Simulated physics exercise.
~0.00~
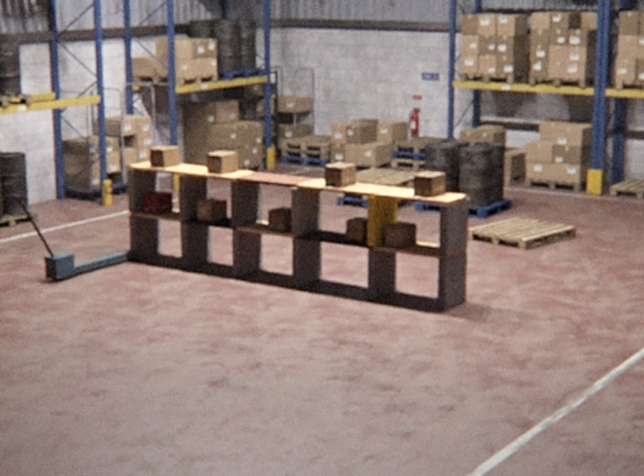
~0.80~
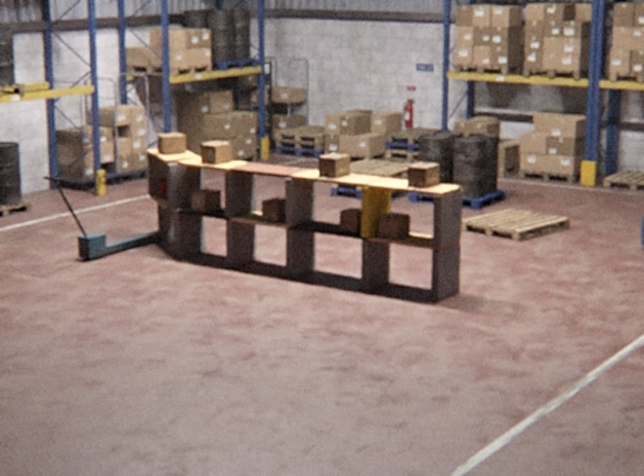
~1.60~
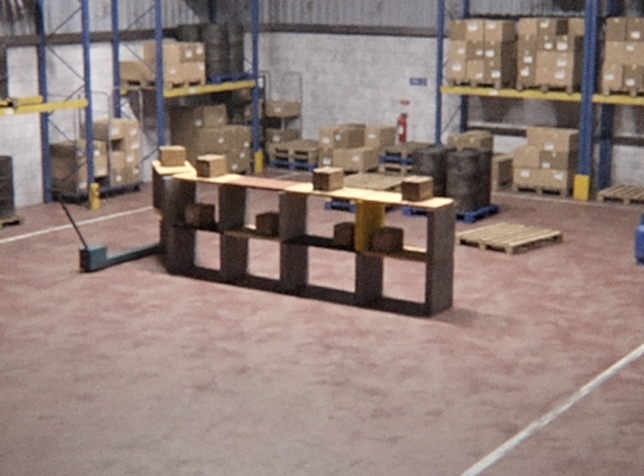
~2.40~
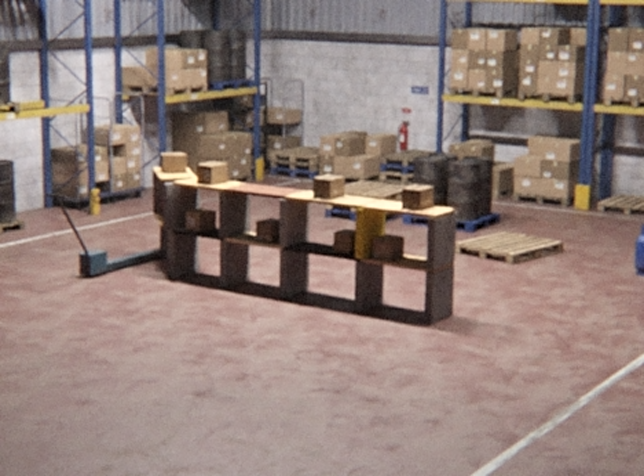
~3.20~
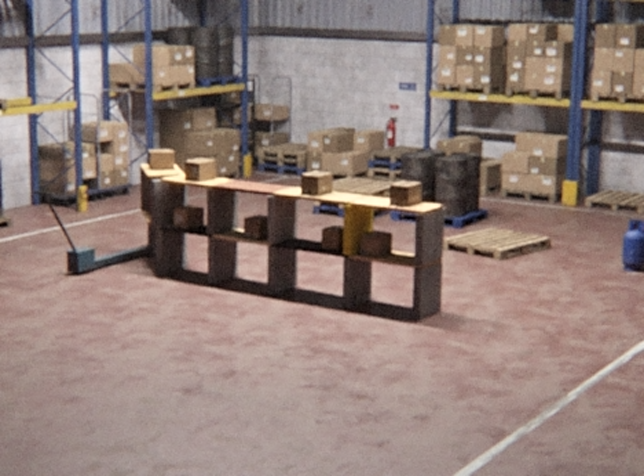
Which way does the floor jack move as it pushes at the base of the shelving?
The jack moves to the right, pushing against the left end of the shelving.
In a warehouse, a low floor jack pushes to the right against the left end of a long two-tier shelf of boards and dark uprights, shifting that end and leaving its top board angled. The jack then stops, and the shelf stays standing with small cartons still on it.
